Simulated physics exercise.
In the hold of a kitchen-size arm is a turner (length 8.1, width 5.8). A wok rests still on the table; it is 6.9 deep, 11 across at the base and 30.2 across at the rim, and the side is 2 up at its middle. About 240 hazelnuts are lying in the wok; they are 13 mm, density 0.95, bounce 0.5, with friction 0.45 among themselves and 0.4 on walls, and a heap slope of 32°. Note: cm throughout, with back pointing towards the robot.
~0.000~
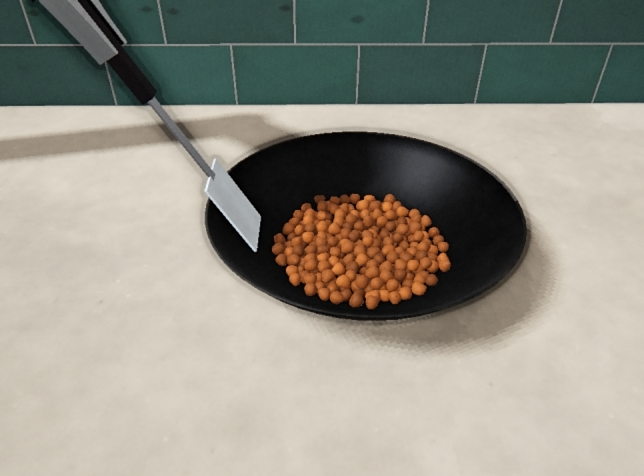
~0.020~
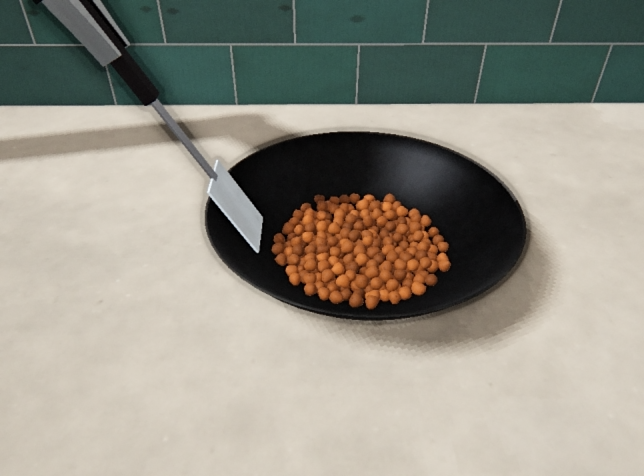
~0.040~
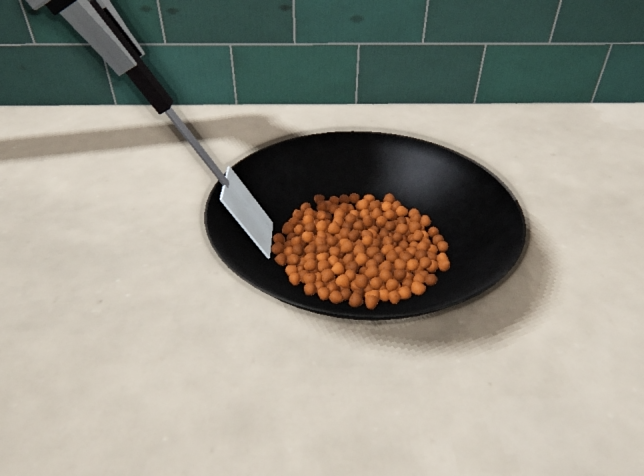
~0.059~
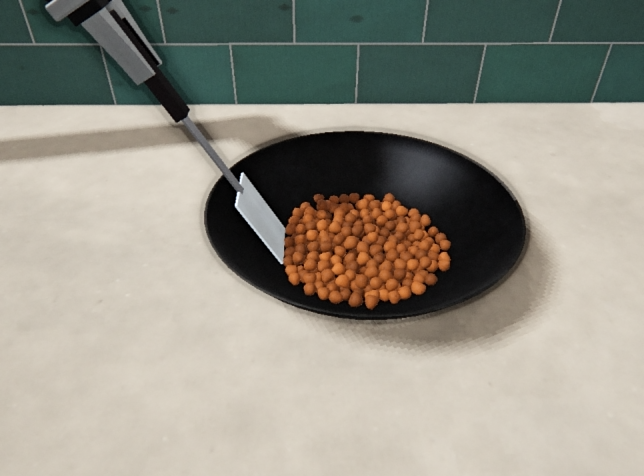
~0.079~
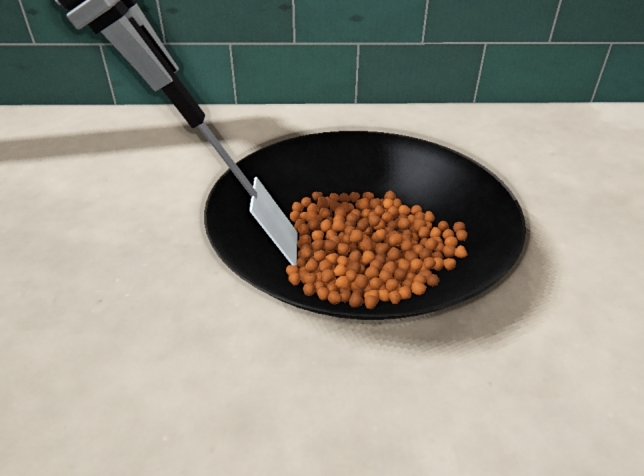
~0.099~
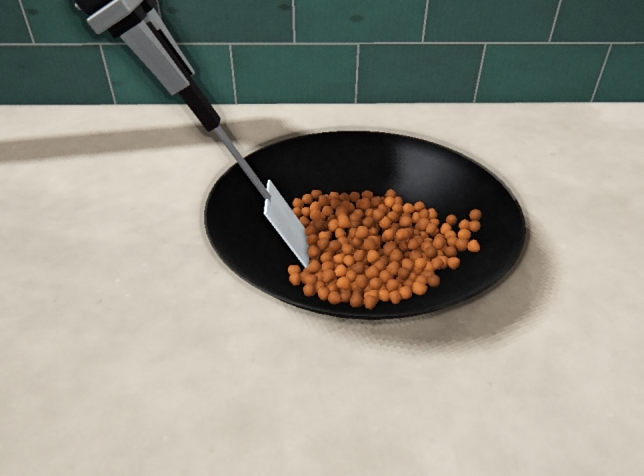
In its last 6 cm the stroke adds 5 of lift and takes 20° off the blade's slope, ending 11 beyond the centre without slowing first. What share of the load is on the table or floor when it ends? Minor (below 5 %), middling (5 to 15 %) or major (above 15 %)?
Middling.
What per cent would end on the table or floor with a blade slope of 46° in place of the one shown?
About 10 per cent.
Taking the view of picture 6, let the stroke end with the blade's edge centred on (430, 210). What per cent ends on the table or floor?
Estimate: Approx. 0 %.
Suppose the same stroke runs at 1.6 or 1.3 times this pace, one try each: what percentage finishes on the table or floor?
I'd say near 20 and then near 15 per cent.
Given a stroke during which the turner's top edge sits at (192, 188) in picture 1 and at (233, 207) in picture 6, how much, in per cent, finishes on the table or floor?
Some 5 percent ends up on the table or floor.
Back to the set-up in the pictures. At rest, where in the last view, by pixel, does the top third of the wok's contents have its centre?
Close to pixel (444, 240).
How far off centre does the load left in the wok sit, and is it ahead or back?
Ahead of centre, near 3.5 centimetres.
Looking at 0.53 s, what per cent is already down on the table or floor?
It comes to some 6 in a hundred.
After 0.19 s, sloping 61°, highest piece 8 above the table; 237 in the wok.
After 0.28 s, sloping 55°, highest piece 7 above the table; 236 in the wok, 1 on the blade or in flight.
After 0.53 s, sloping 41°, highest piece 9 above the table; 215 in the wok, 15 on the table or floor, 7 on the blade or in flight.
After 1.58 s, sloping 41°, highest piece 5 above the table; 215 in the wok, 22 on the table or floor.
In the end, 215 in the wok, 22 on the table or floor. That is 9 % on the table or floor.
